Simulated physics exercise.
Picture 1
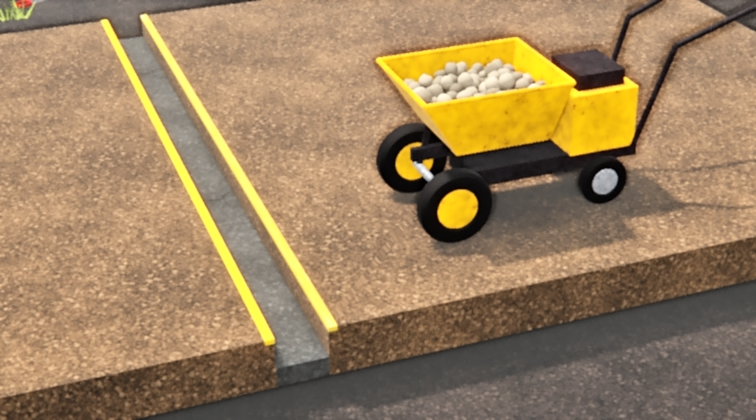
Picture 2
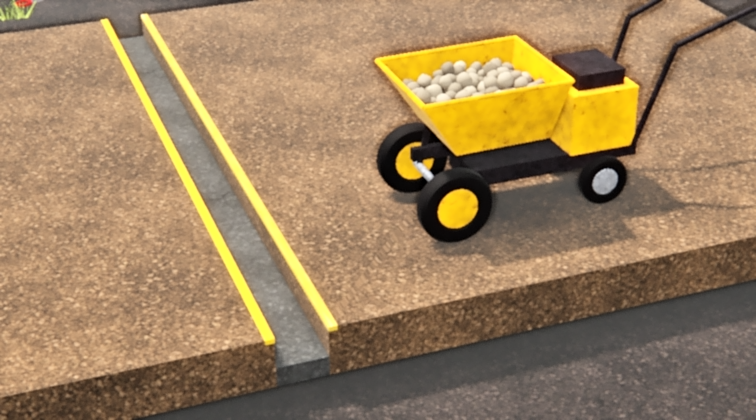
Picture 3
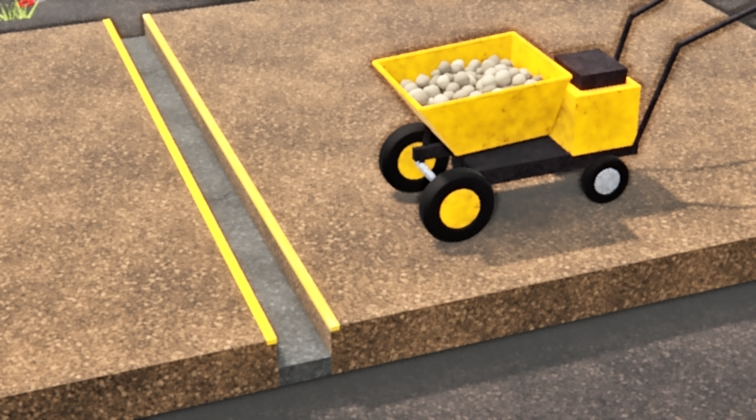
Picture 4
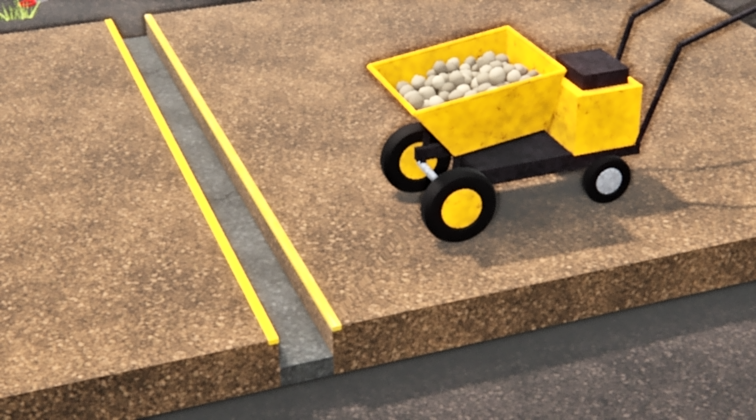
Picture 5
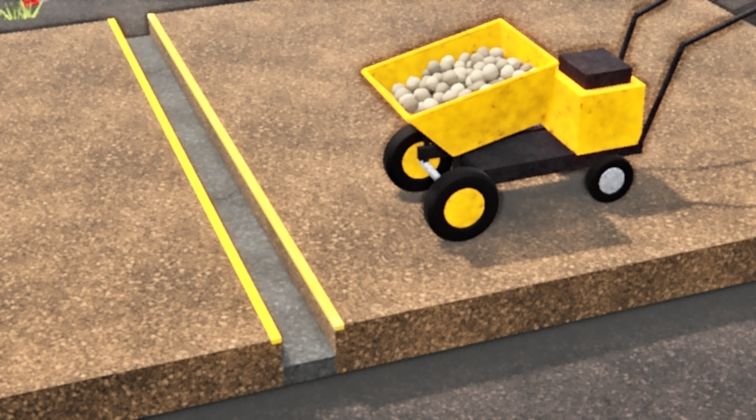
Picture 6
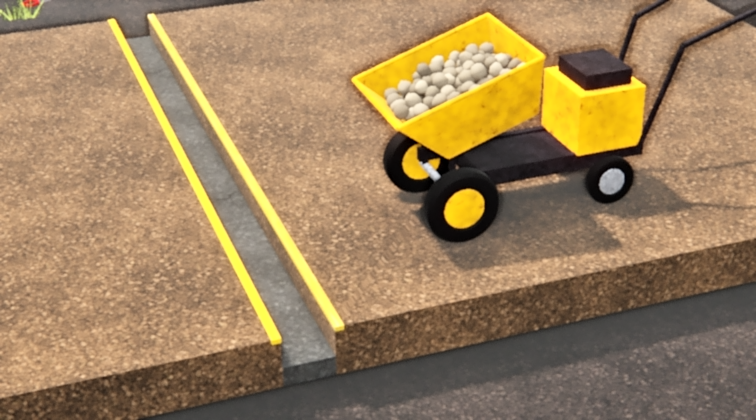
A yellow motor barrow's skip, loaded with pale pebbles, tilts forward toward the left.
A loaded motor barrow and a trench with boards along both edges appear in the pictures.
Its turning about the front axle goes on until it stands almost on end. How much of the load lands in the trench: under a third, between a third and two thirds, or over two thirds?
Between a third and two thirds.
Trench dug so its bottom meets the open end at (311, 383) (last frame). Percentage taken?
Estimated share: Approx. 40 %.
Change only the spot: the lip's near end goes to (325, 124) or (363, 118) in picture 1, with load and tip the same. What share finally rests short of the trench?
0 and 0 in a hundred, in that order.
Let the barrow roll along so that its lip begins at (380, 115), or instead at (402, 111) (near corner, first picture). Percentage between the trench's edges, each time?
About 70 percent at the first place and about 60 percent at the second.
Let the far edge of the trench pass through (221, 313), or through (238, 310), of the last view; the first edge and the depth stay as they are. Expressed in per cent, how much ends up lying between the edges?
The share would be 40 % first and 40 % second.
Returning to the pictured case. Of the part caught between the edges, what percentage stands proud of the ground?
I'd put it near 5 per cent.
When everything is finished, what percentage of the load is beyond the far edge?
I'd estimate about 0 per cent of the load.
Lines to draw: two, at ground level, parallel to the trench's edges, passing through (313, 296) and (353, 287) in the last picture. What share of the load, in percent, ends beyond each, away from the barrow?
I reckon some 40 per cent and some 70 per cent.
Soon after the last picture, skip tipped steeply; all in the skip.
A little later, skip tipped right over; most in the skip; a small part short of the trench; a stray few in or heaped over the trench; a stray few falling.
Later still, skip tipped right over; about a third in the skip; about a quarter short of the trench; about a third in or heaped over the trench; a stray few beyond it.
By the end, skip tipped right over; about a quarter in the skip; about a quarter short of the trench; about half in or heaped over the trench; a stray few beyond it.
